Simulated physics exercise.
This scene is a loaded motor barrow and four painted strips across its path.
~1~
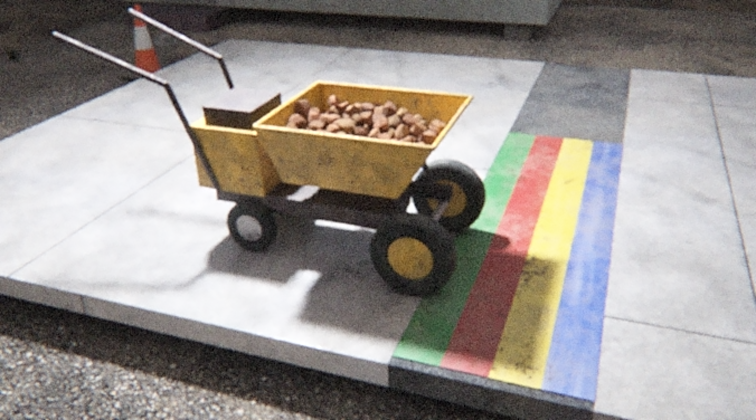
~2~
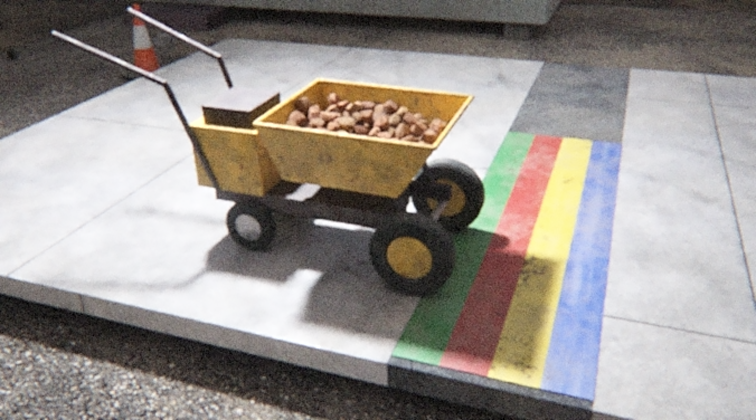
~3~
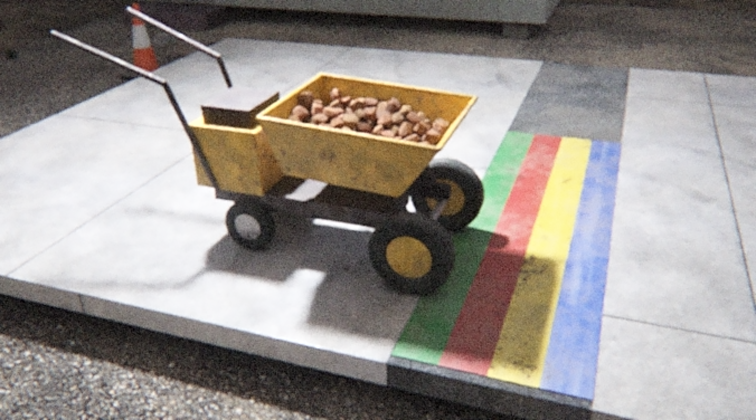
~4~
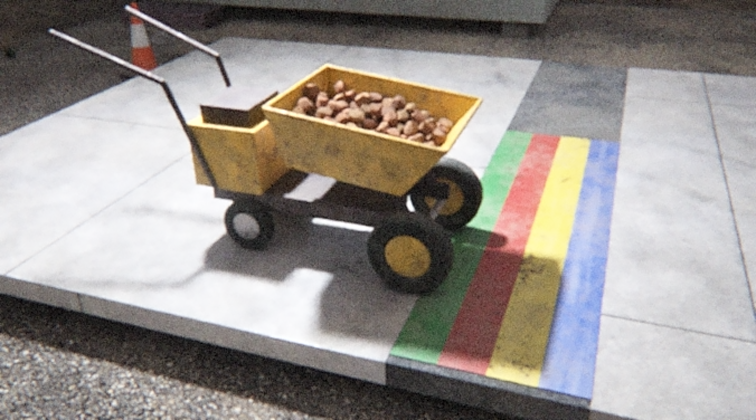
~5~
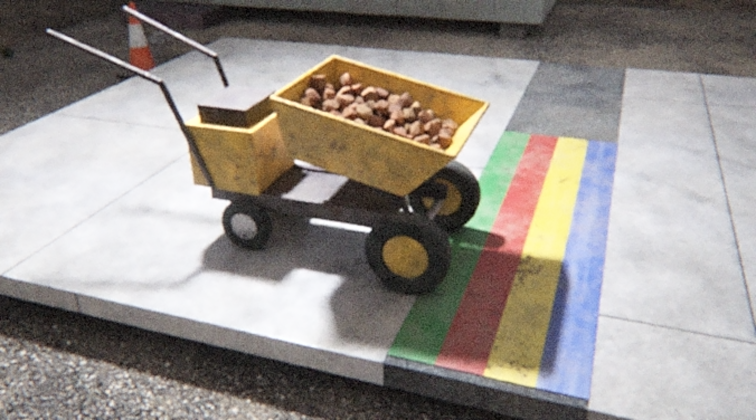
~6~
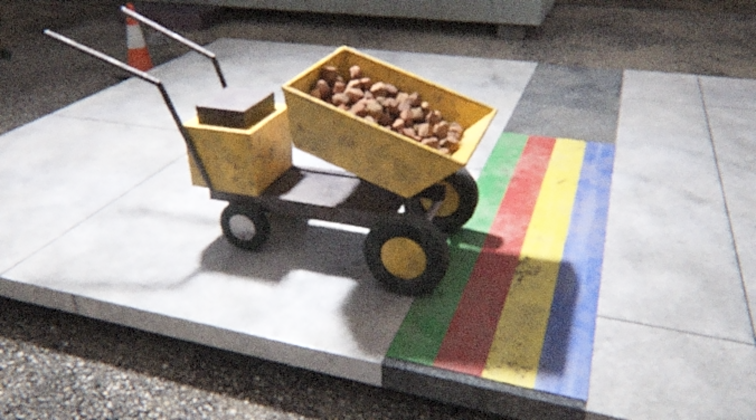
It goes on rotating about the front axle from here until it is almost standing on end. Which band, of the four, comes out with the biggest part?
The blue band comes out ahead.
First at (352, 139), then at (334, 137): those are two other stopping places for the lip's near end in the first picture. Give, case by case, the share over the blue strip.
First try: 20 per cent; second try: 10 per cent.
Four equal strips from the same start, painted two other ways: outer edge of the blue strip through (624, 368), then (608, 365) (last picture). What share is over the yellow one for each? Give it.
Shares: Near 30 %; near 20 %.
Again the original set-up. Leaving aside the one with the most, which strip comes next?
The next spot goes to that yellow strip.
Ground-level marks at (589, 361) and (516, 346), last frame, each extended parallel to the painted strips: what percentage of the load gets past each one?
Roughly 50 per cent, then roughly 90 per cent.
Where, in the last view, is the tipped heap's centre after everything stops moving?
It settles centred around (598, 280).
Shortly afterwards, skip tipped steeply; the whole lot in the skip.
Next, skip tipped right over; the bulk in the skip; only a few over the yellow strip; a little over the blue strip; only a few falling; only a few off the paint.
Some moments later, skip tipped right over; near a quarter in the skip; a little over the yellow strip; near a quarter over the blue strip; near a third off the paint.
In the end, skip tipped right over; none at all over the green strip; only a few over the red strip; near a quarter over the yellow strip; near a third over the blue strip; near half off the paint.
